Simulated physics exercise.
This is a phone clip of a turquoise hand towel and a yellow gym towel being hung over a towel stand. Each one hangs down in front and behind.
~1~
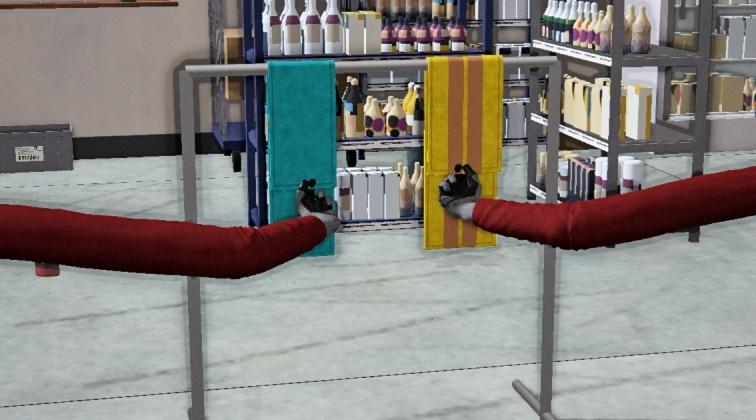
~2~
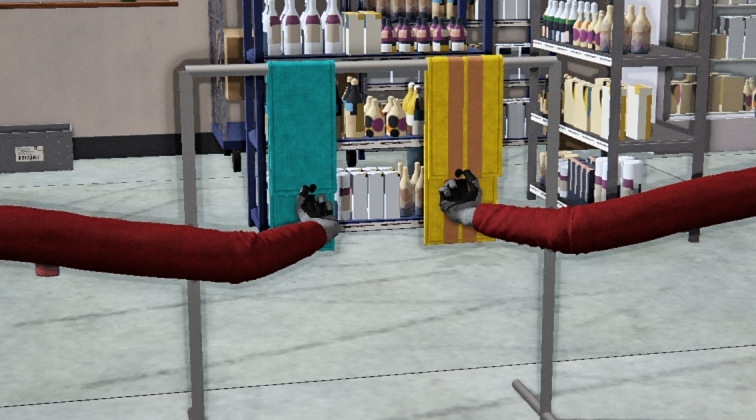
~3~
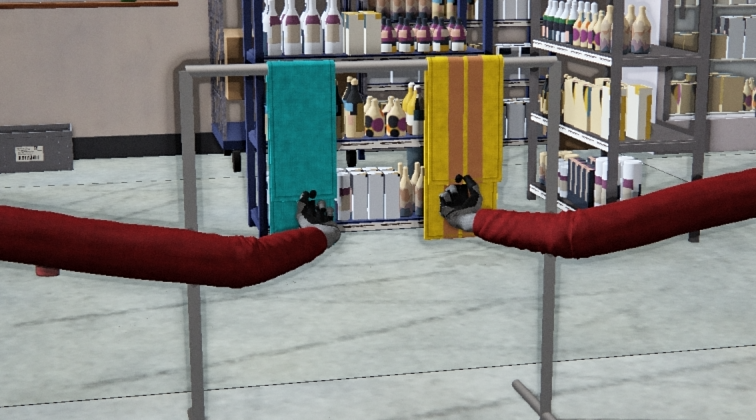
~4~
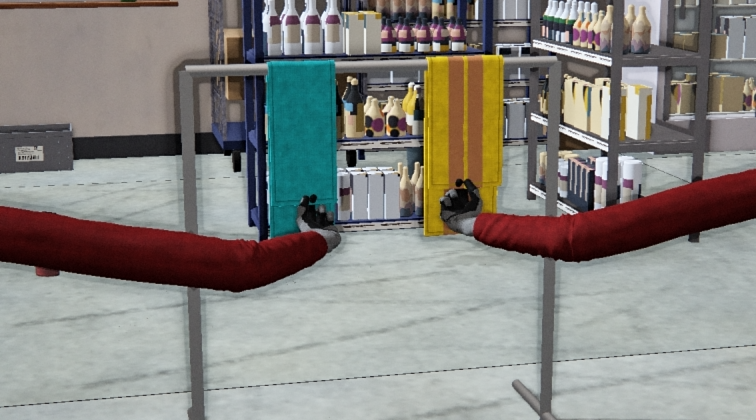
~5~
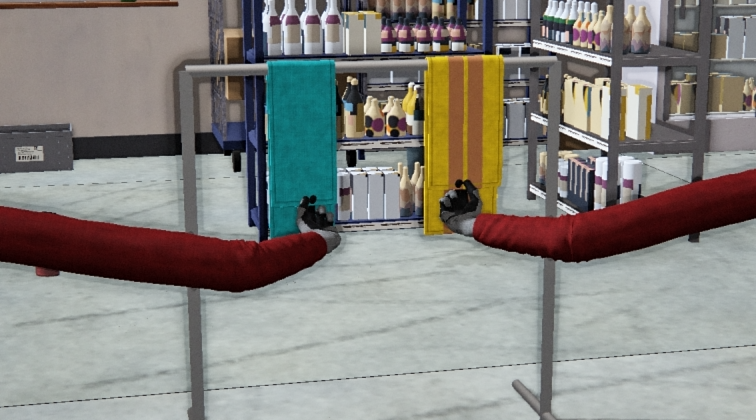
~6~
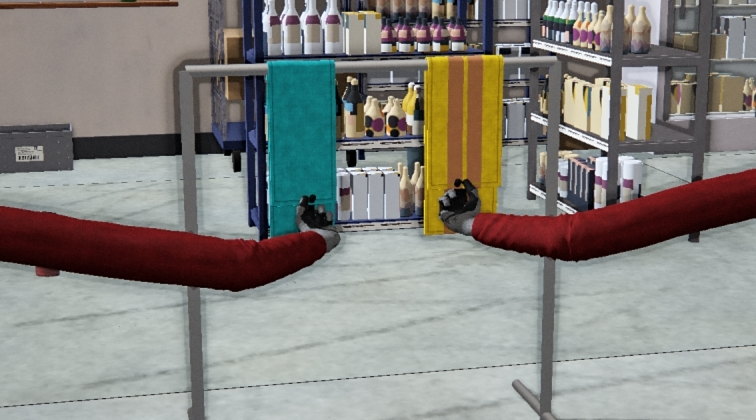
Two red-sleeved arms pull the fronts of turquoise and yellow towels slightly down on a stand.
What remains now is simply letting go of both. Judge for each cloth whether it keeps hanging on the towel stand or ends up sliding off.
In the end I expect the turquoise hand towel is going to remain in place; I expect the yellow gym towel is going to remain in place.
Then, 0.76 s past the final frame, hand towel unmoved; gym towel unmoved.
When it is over, hand towel unmoved; gym towel unmoved. The turquoise hand towel stays on and the yellow gym towel hangs there.
